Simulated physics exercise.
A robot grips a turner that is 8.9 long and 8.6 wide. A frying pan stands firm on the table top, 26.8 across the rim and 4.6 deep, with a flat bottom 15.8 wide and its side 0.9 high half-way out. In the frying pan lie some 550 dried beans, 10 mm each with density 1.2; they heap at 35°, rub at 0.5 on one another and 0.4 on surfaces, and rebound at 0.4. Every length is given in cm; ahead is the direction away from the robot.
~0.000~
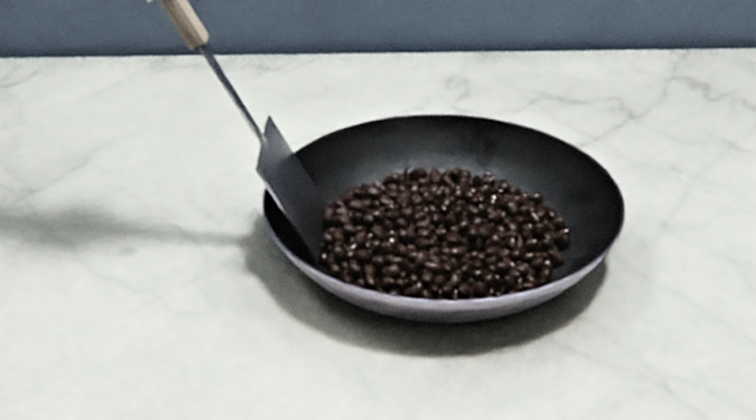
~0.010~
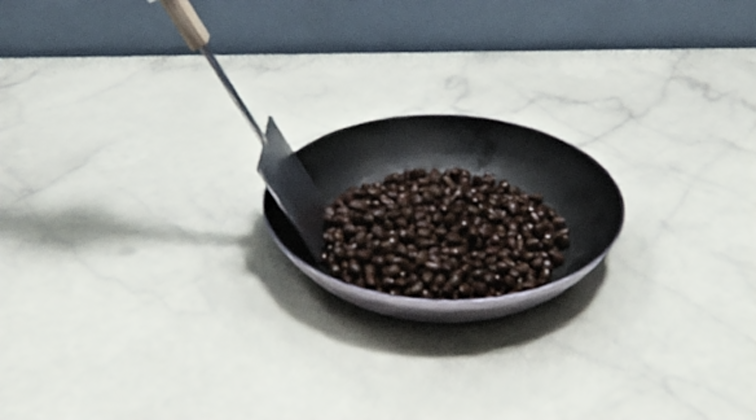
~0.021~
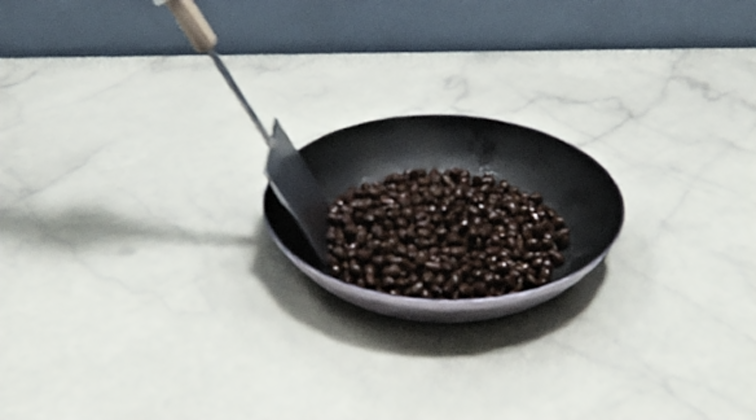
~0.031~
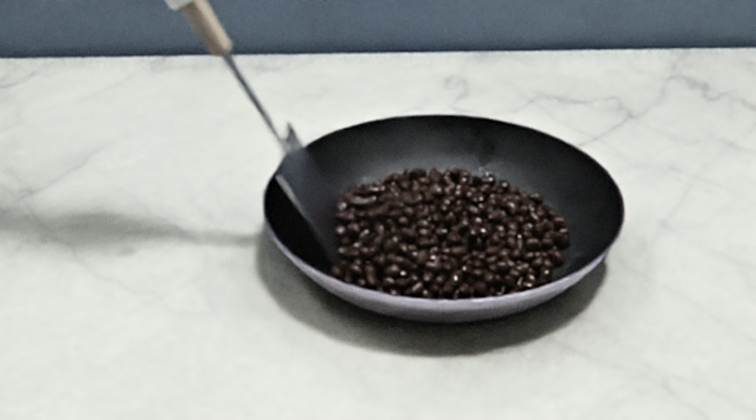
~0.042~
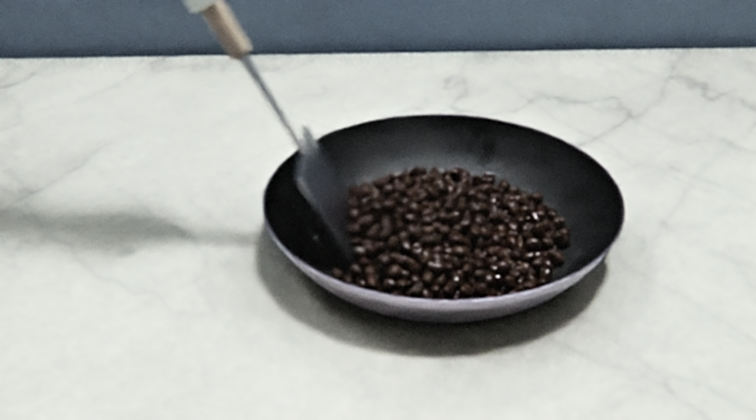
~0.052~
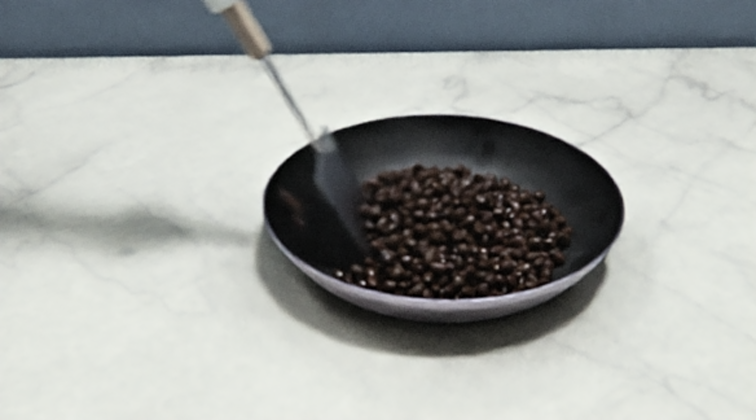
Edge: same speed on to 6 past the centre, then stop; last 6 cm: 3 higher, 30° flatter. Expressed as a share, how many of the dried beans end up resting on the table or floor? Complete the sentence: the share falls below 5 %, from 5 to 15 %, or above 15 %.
The share falls from 5 to 15 %.
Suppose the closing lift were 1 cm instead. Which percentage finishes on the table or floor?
You'd expect near 5 percent of it there.
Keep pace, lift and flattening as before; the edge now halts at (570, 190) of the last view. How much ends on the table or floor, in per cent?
Around 30 percent.
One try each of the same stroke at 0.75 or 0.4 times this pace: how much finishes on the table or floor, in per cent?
5 and 0 %.
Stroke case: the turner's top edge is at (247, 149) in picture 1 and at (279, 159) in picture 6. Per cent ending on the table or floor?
Around 0 per cent finishes on the table or floor.
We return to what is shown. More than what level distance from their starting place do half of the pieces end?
About 5 cm.
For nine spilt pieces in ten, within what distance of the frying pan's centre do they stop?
40 cm.
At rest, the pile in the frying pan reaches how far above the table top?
Close to 5.5 centimetres high.
After 0.08 s, sloping 64°, highest piece 11 above the table; 545 in the frying pan, 3 on the blade or in flight.
After 0.10 s, sloping 55°, highest piece 17 above the table; 545 in the frying pan, 3 on the blade or in flight.
After 0.32 s, sloping 34°, highest piece 42 above the table; 501 in the frying pan, 38 on the table or floor, 9 on the blade or in flight.
After 1.37 s, sloping 34°, highest piece 5 above the table; 501 in the frying pan, 47 on the table or floor.
In the end, 501 in the frying pan, 47 on the table or floor. That is 9 % on the table or floor.
